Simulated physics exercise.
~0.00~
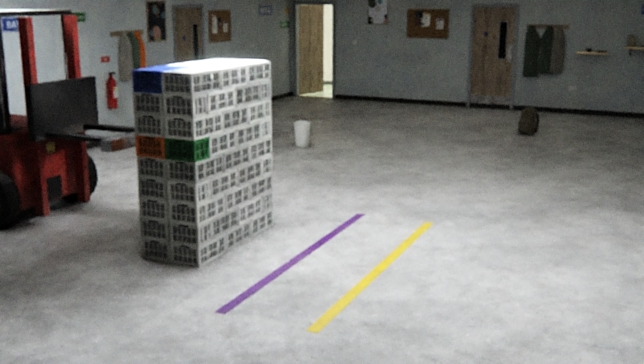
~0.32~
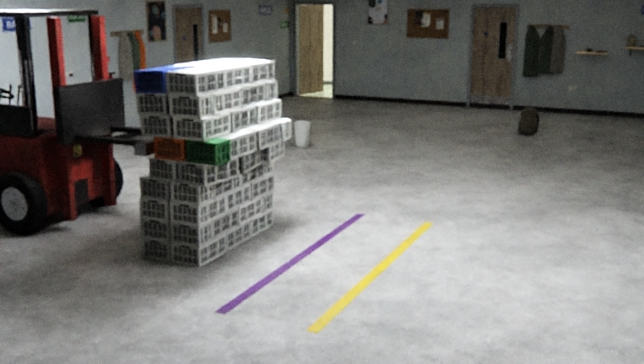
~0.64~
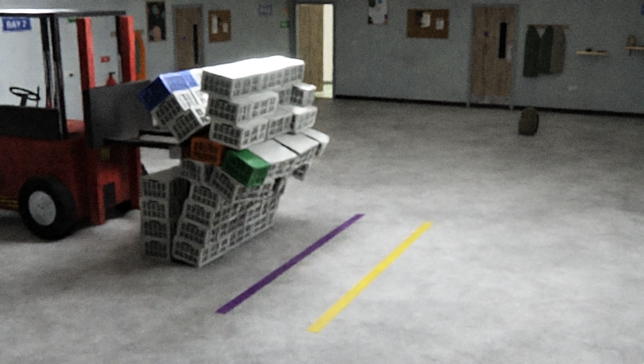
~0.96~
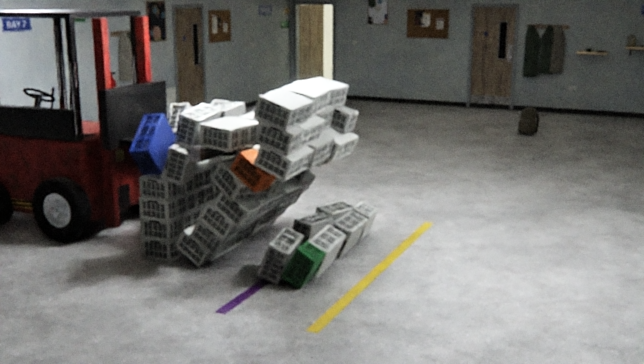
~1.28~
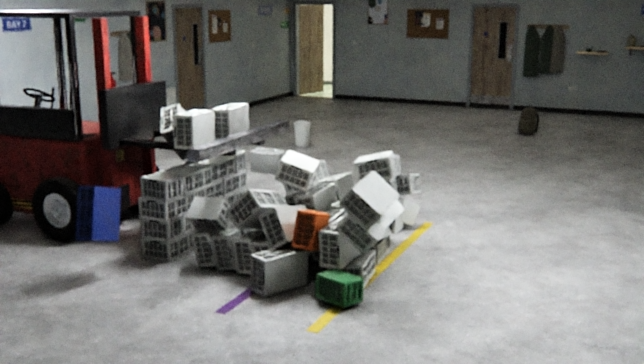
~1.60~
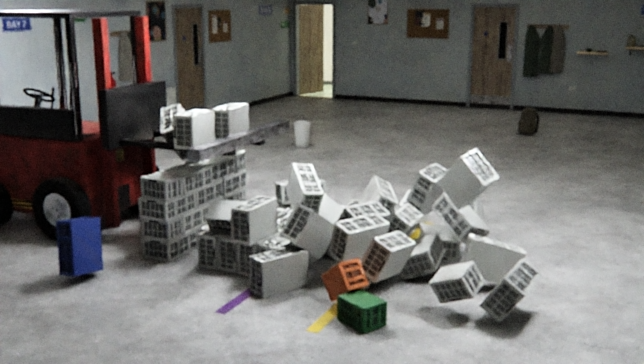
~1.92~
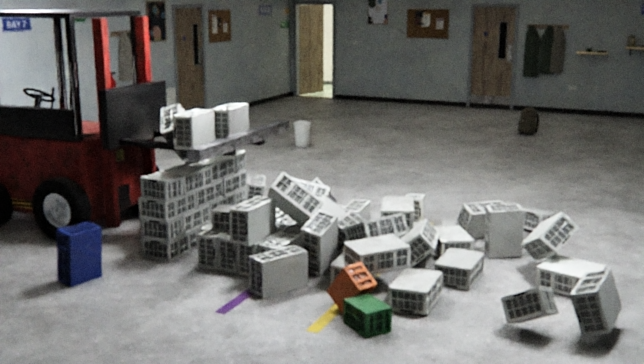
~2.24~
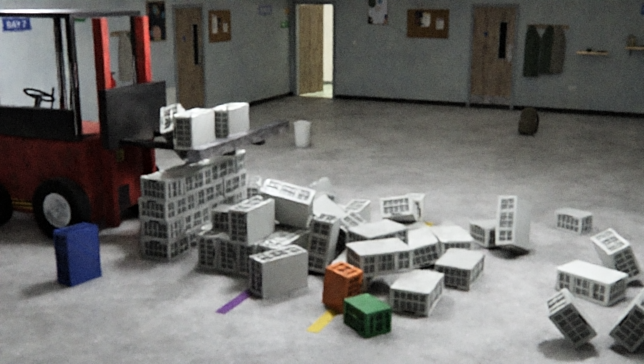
In a warehouse, a forklift's beam topples stacked crates, scattering many across two floor lines.
